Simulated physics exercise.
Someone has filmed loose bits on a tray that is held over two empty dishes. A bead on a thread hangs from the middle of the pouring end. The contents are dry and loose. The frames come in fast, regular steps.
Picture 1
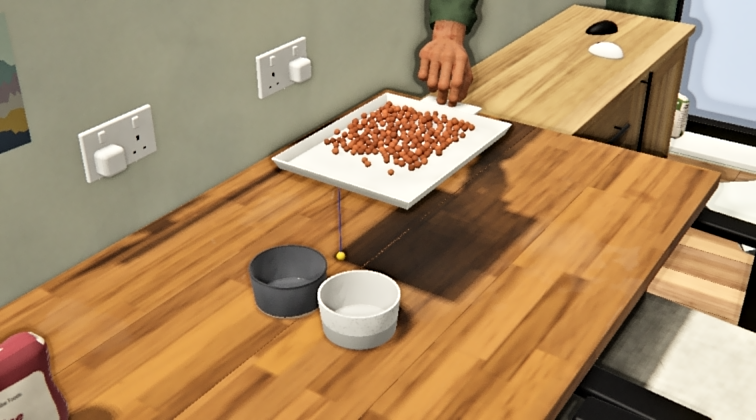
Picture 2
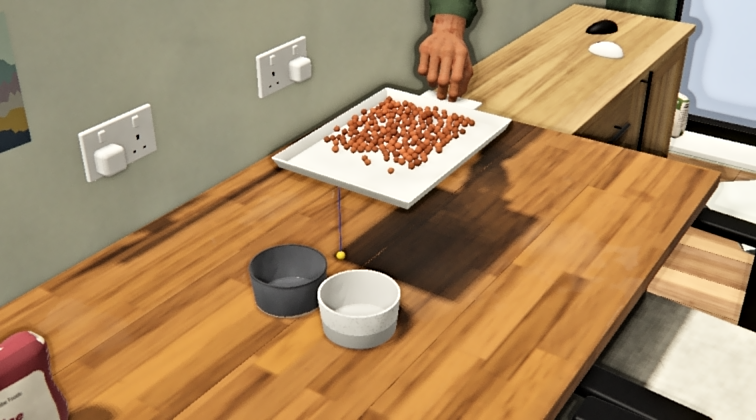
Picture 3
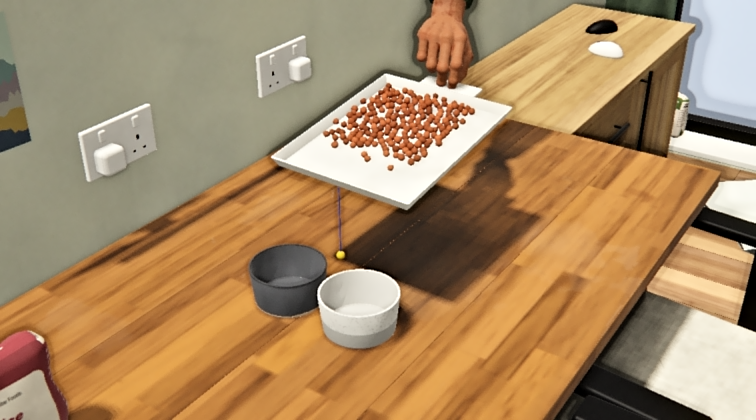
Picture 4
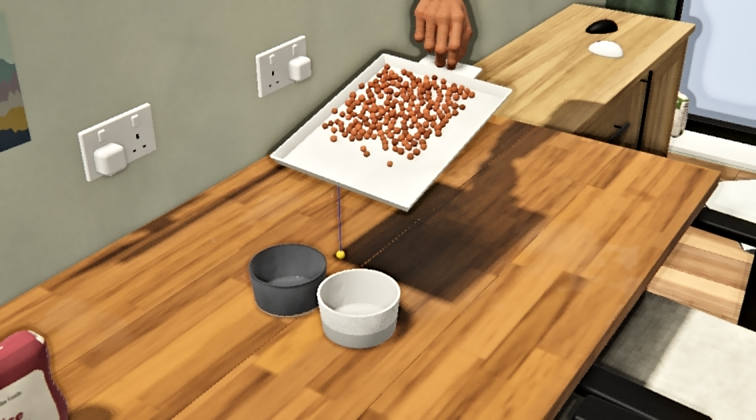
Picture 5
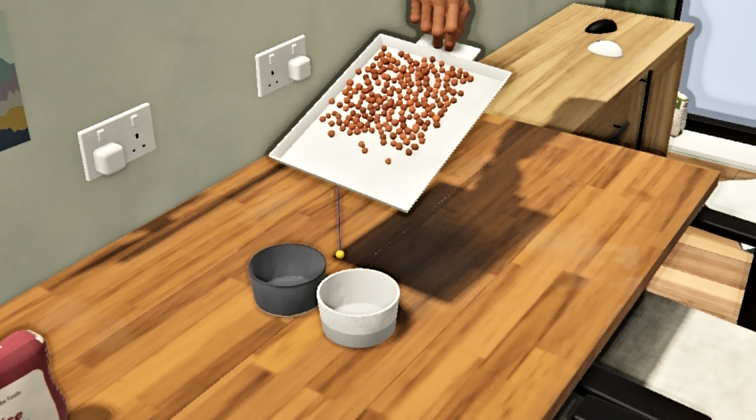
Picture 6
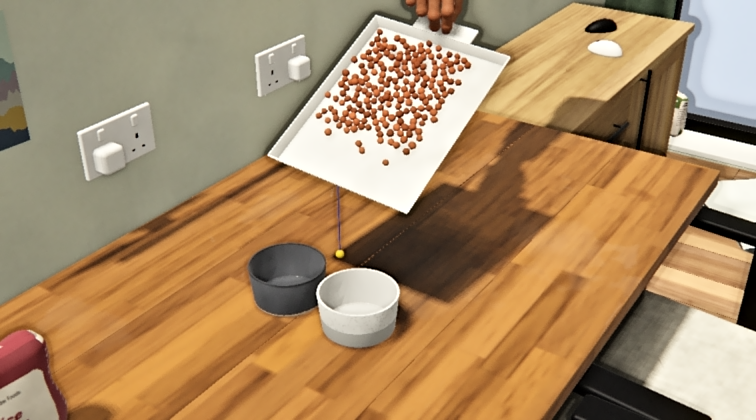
To begin with, a hand holds a white tray of small reddish-brown pellets level above a wooden counter, near two empty dishes, one dark and one white. The hand then raises the far end, tilting the tray steadily steeper toward the dishes, and some pellets shift and spread slightly across it.
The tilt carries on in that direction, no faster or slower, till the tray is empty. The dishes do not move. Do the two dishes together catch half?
Caught overall: Only the smaller part.
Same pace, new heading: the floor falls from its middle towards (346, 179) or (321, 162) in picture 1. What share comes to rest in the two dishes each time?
About 40 and 50 per cent.
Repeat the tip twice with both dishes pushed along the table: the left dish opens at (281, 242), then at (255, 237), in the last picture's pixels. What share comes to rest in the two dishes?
In turn 0 and 0 in a hundred.
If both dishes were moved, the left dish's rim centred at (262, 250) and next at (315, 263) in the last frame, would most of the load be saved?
First under half, then under half.
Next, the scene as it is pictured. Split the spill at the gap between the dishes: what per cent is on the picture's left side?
Close to 50 per cent.
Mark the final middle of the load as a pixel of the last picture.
At about (346, 348).
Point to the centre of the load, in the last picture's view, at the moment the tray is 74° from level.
Near (354, 214).
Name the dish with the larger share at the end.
Fuller: The right one.
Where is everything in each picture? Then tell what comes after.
In the first frame, corners of the pouring end at (279, 158) and (407, 198), level; middle of the load at (404, 134), clay pellets; left dish at (264, 298); right dish at (336, 328); bead on its thread at (341, 256).
In the second frame, corners of the pouring end at (279, 157) and (407, 198), tipped barely, lowest at the right corner; middle of the load at (404, 130).
In the third frame, corners of the pouring end at (278, 156) and (407, 200), tipped a little, lowest at the right corner; middle of the load at (403, 121).
In the fourth frame, corners of the pouring end at (277, 155) and (406, 202), tipped a little, lowest at the right corner; middle of the load at (402, 109).
In the fifth frame, corners of the pouring end at (276, 154) and (405, 204), tipped clearly, lowest at the right corner; middle of the load at (400, 97).
In the sixth frame, corners of the pouring end at (275, 153) and (405, 206), tipped well over, lowest at the right corner; middle of the load at (397, 88), about a third on the move; left dish at (263, 296); right dish at (335, 326).
Soon, tray tipped steeply; about half on the tray; a stray few in the right dish; a stray few outside both; about half in the air.
A while on, tray tipped past a quarter turn; about a quarter in the right dish; a small part in the left dish; about two thirds outside both; a stray few in the air.
Towards the end, tray tipped past a quarter turn; about a quarter in the right dish; a small part in the left dish; about two thirds outside both.
Finally, tray tipped past a quarter turn; about a quarter in the right dish; a small part in the left dish; about two thirds outside both.
